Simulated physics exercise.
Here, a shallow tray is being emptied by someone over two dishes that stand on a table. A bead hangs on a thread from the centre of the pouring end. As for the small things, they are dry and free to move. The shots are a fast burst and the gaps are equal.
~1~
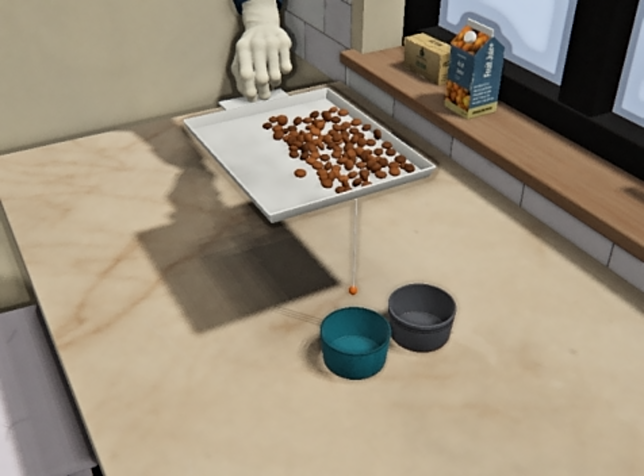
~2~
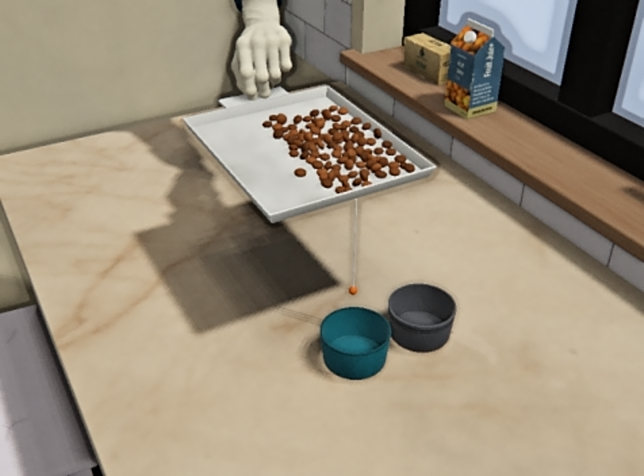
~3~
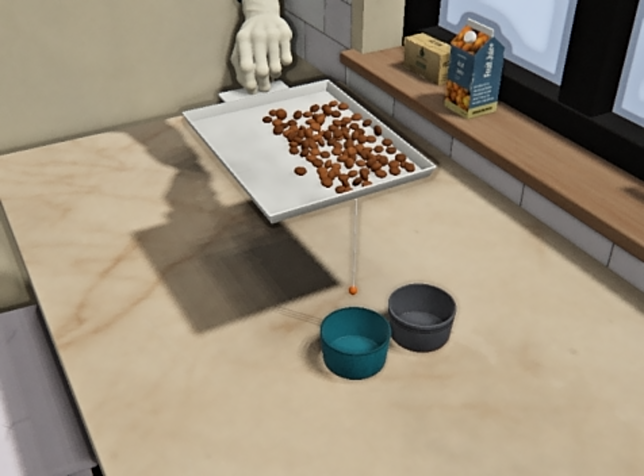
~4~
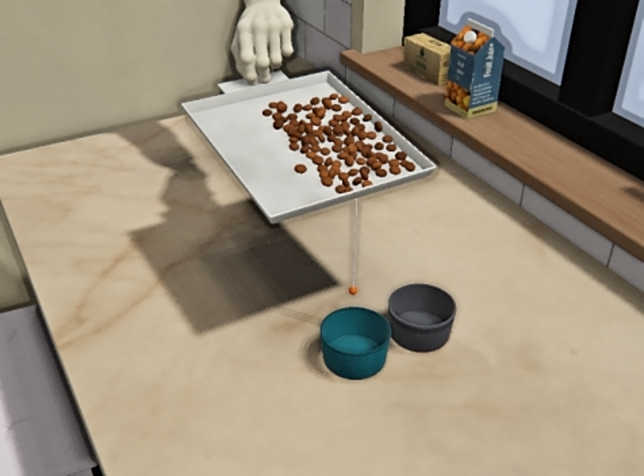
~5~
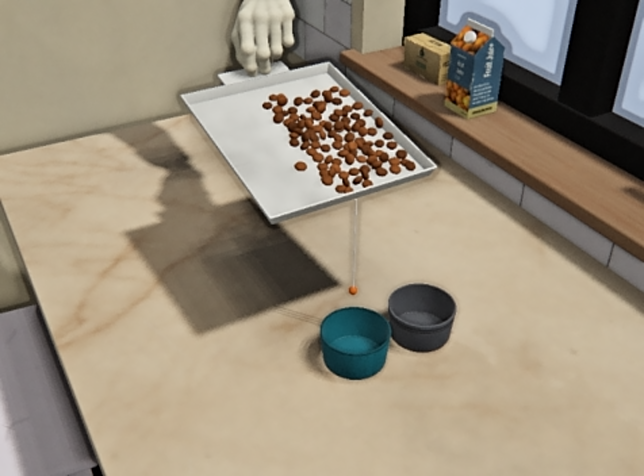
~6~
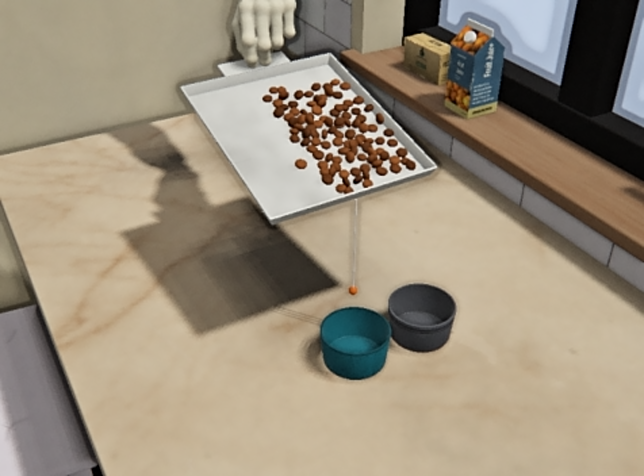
White tray of small brown pieces tilting slightly as a pale gloved hand raises its far end above teal and grey dishes.
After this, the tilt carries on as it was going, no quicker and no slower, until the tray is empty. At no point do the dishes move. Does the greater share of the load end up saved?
Yes - the dishes catch most of the load.
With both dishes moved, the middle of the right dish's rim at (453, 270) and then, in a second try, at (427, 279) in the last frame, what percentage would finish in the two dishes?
The first try gives 10 per cent, the second 10 per cent.
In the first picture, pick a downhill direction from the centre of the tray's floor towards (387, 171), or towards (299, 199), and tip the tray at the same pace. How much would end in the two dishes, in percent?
30 per cent, then 30 per cent.
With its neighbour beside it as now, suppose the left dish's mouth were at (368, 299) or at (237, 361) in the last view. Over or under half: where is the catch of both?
Result, first setup: A minority share; second setup: A minority share.
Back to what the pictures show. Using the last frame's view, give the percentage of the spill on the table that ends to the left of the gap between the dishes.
Near 70 per cent.
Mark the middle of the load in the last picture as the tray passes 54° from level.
In the last view the centre sits at roughly (362, 167).
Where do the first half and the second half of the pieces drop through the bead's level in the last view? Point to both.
Earlier portion about (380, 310); later portion about (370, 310).
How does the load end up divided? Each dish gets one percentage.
Count per hundred - left dish ~ 40, right dish ~ 30.
Shortly afterwards, tray tipped steeply; all but a few on the tray; only a few in the air.
Next, tray tipped right over; near a third on the tray; near a quarter in the left dish; a little in the right dish; a little outside both; near a quarter in the air.
Some moments later, tray tipped past a quarter turn; near a third in the left dish; near a quarter in the right dish; near a third outside both.
In the end, tray tipped past a quarter turn; near a third in the left dish; near a quarter in the right dish; near a third outside both.
